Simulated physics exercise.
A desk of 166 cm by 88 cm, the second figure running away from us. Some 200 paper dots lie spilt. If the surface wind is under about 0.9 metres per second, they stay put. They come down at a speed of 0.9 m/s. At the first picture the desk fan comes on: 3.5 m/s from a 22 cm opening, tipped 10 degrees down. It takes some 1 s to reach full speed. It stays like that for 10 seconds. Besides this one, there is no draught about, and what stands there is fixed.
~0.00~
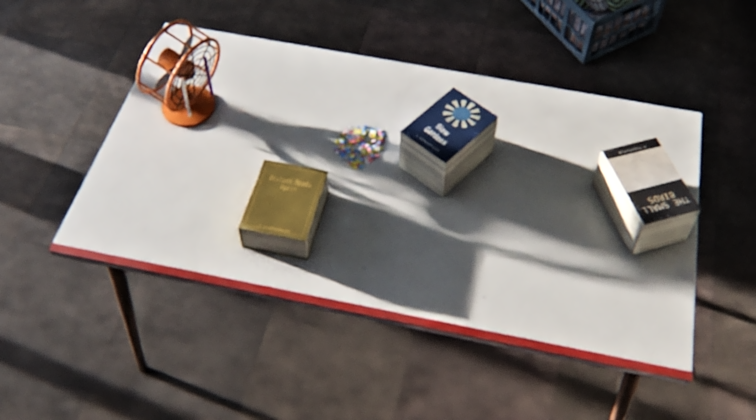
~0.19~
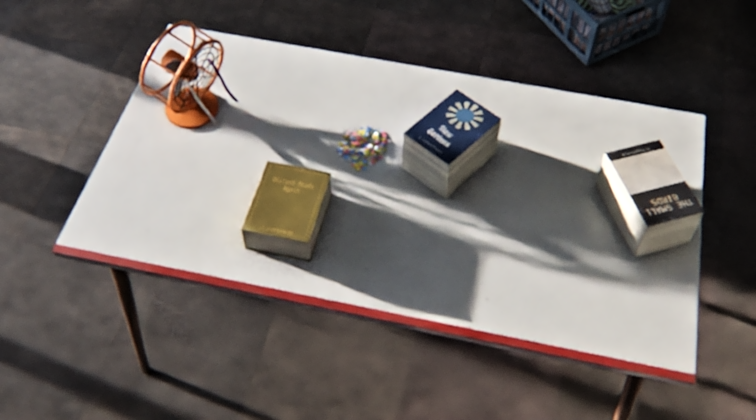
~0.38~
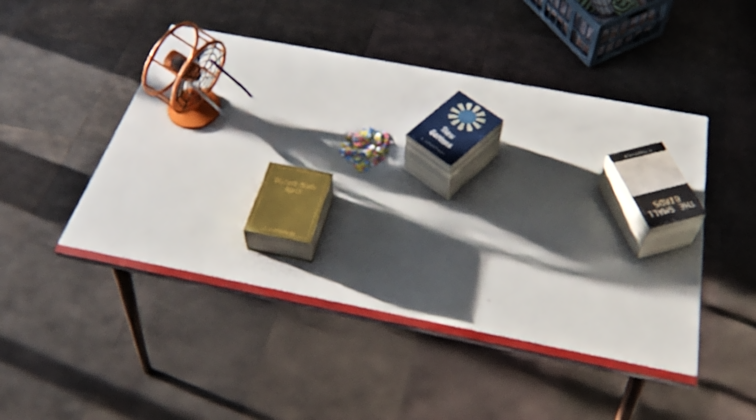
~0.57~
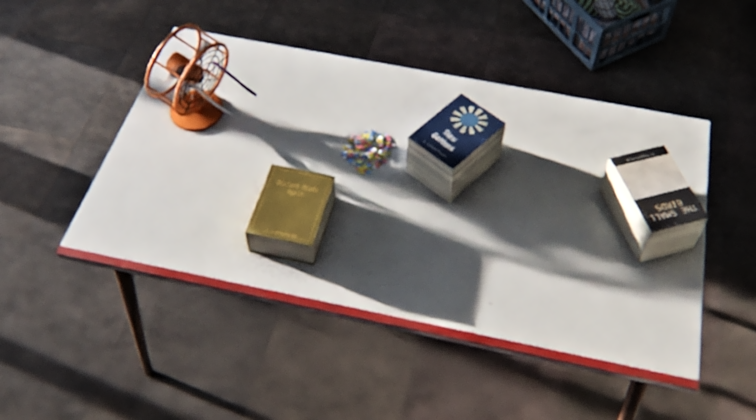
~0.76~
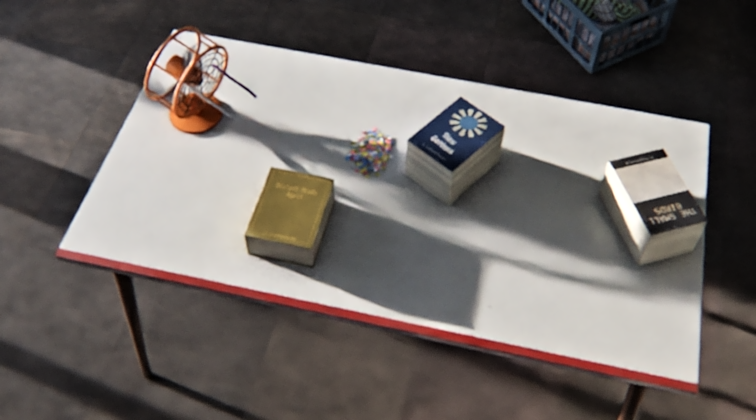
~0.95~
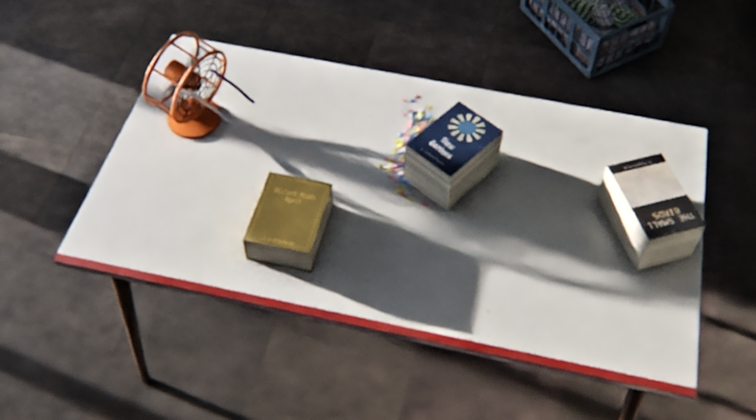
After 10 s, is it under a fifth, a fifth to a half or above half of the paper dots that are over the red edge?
It ends up beneath one fifth.
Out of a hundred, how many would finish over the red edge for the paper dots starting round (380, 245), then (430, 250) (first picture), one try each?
First try 60 %, second try 90 %.
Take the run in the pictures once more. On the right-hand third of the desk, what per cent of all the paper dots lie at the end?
Near 3 per cent at the end.
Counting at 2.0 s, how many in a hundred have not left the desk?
I reckon some 10 %.
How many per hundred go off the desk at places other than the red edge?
Estimate: Near 100 %.
After 2.0 s, 1 % are over the red edge; 86 % have settled or left.
After 3.2 s, 2 % are over the red edge; 94 % have settled or left.
After 5.5 s, 2 % are over the red edge; 96 % have settled or left.
After 10.0 s, at the end, 2 % are over the red edge.
